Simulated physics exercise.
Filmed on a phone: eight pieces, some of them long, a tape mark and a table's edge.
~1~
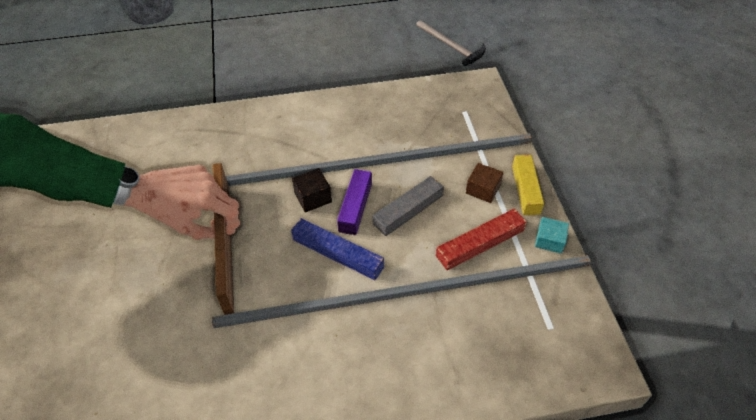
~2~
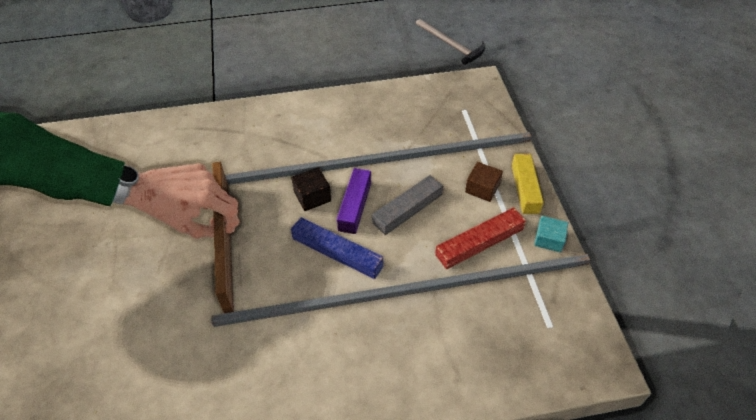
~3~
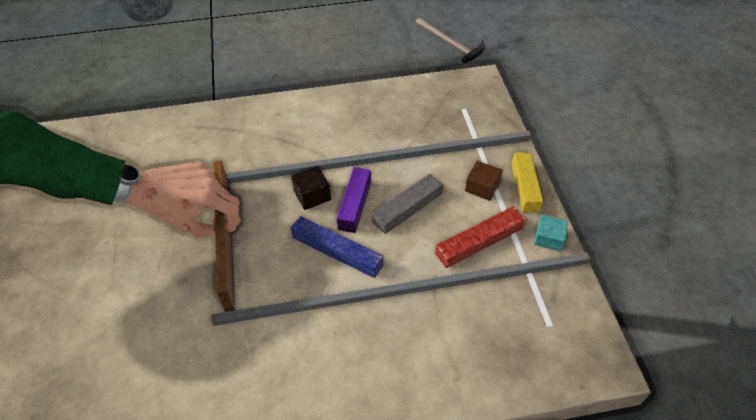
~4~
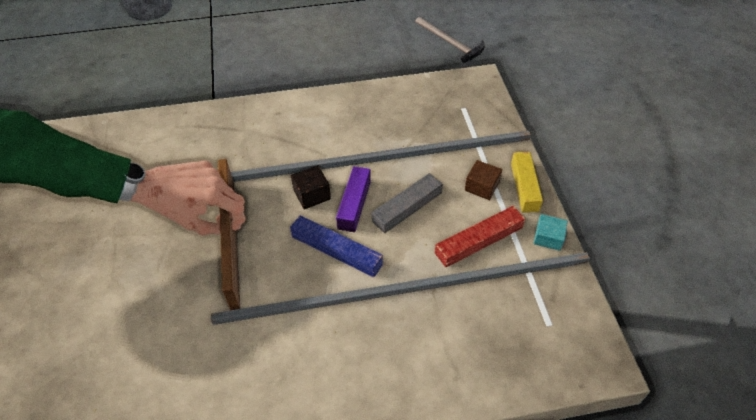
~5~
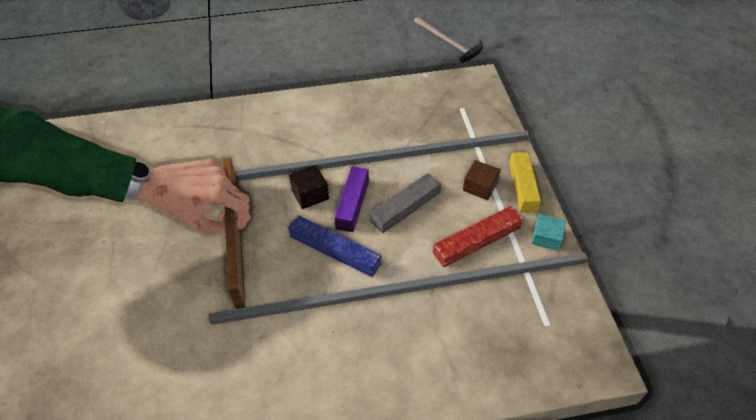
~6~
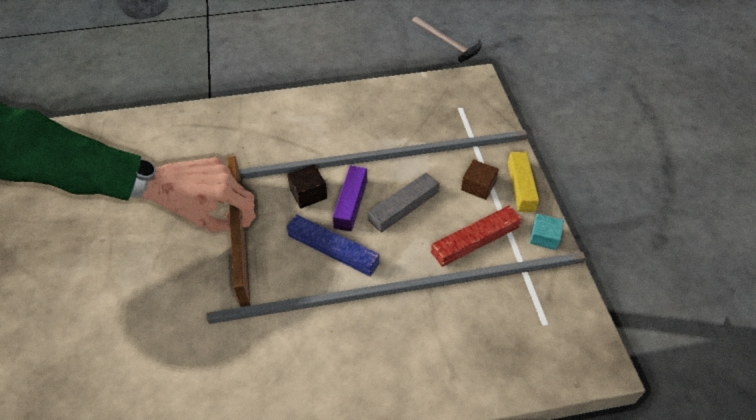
A hand in a green sleeve held a wooden board upright between two grey rails and slid it slightly to the right, while the eight colourful blocks ahead of it stayed where they lay.
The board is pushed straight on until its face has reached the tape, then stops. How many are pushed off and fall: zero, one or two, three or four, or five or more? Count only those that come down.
In the end the number that fall off is three or four.
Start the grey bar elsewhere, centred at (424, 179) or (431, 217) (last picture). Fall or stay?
Place by place, it is kept; does not fall.
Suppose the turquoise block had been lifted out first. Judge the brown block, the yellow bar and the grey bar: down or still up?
The brown block goes over; the yellow bar tumbles off; the grey bar is kept.
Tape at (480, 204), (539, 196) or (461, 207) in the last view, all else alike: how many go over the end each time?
The counts: 2, 6 and 1.
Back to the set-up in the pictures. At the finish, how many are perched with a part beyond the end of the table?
3 of them.
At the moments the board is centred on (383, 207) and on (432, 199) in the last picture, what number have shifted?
The counts are 4 and 7.
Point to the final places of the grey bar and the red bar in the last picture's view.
About (545, 193), and the other about (561, 218).
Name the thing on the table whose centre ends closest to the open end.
Foremost is the red bar.
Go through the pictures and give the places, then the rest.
In the first frame, turquoise block (552, 235); yellow bar (527, 184); brown block (484, 183); board (223, 235); tape (502, 205).
In the second frame, yellow bar (527, 183); grey bar (408, 204).
In the third frame, brown block (484, 181); purple stick (355, 199).
In the fourth frame, turquoise block (551, 232); red bar (480, 236).
In the fifth frame, yellow bar (524, 182); board (233, 230).
In the sixth frame, turquoise block (547, 232); yellow bar (523, 181); brown block (480, 180); board (238, 228); tape (497, 202).
Soon after, none off yet; turquoise block at rest near (547, 232); yellow bar at rest near (523, 181); brown block at rest near (480, 180).
After that, none off yet; turquoise block at rest near (548, 232); yellow bar moving near (526, 180); brown block displaced about its own width near (499, 180).
In the end, the number that fall off is three or four; gone, brown block, yellow bar and turquoise block.
